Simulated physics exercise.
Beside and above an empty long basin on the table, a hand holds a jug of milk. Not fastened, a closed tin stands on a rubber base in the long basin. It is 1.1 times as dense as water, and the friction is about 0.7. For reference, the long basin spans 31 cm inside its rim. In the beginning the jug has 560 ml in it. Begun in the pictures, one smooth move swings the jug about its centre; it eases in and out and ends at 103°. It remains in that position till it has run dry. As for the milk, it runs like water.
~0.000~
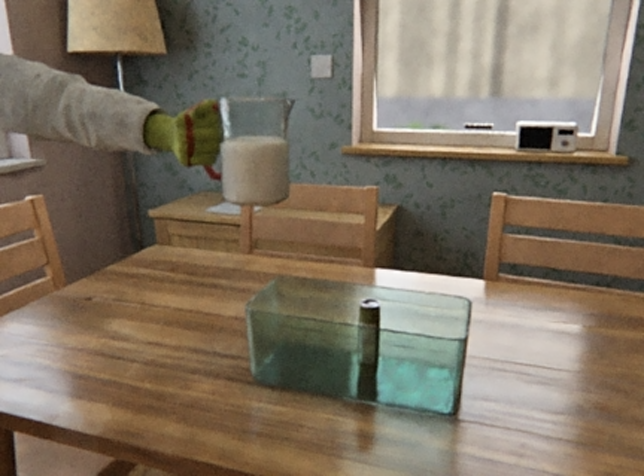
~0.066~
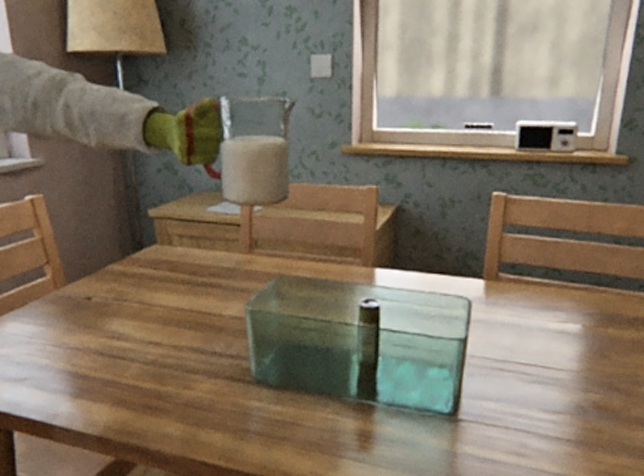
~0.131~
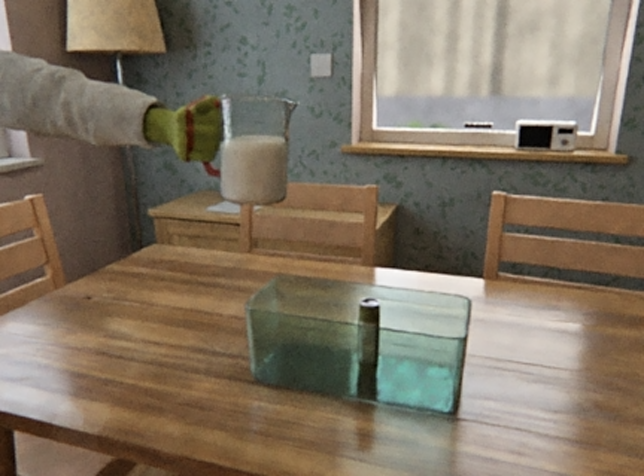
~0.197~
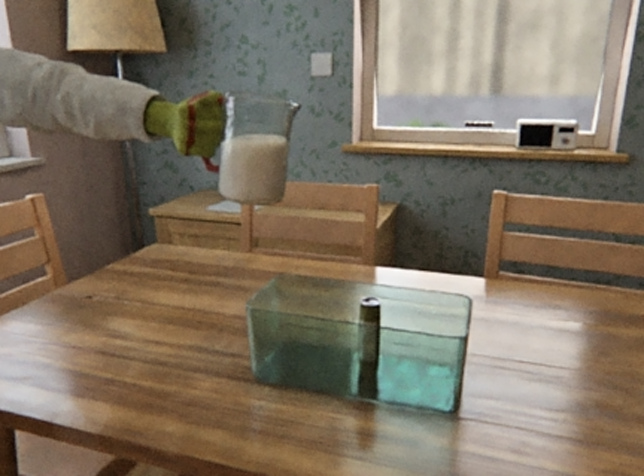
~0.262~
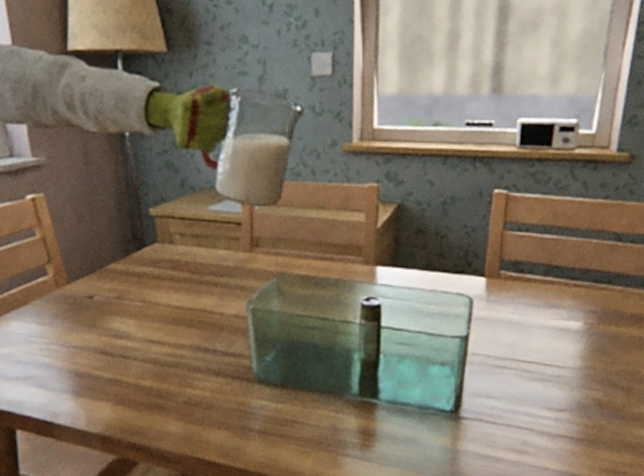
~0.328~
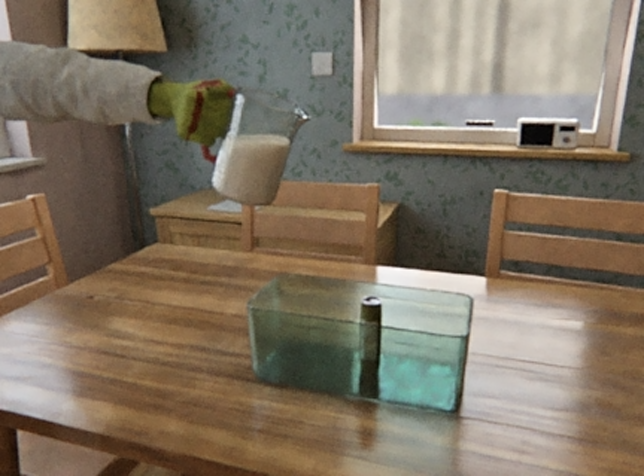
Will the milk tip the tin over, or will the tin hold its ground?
It is tipped over.
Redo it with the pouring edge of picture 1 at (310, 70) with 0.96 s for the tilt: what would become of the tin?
After that, the tin stays vertical.
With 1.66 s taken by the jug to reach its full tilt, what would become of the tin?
The tin goes over.
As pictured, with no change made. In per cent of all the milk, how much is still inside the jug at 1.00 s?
44 %.
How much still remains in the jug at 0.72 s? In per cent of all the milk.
Close to 96 percent of the liquid remains at that time.
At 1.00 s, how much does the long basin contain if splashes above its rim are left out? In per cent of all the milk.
About 22 %.
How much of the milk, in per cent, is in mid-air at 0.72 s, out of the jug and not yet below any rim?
Roughly 5 percent.
By 0.72 s the tilt is 73° and 95 per cent is still to pour; the tin stands where it began.
By 1.00 s the tilt is 100° and 45 per cent is still to pour; the tin leans 6°.
By 1.30 s the tilt is 103° and 8 per cent is still to pour; the tin lies on its side.
By 1.63 s the tilt is 103° and 1 per cent is still to pour; the tin lies on its side.
At rest the tin lies on its side.
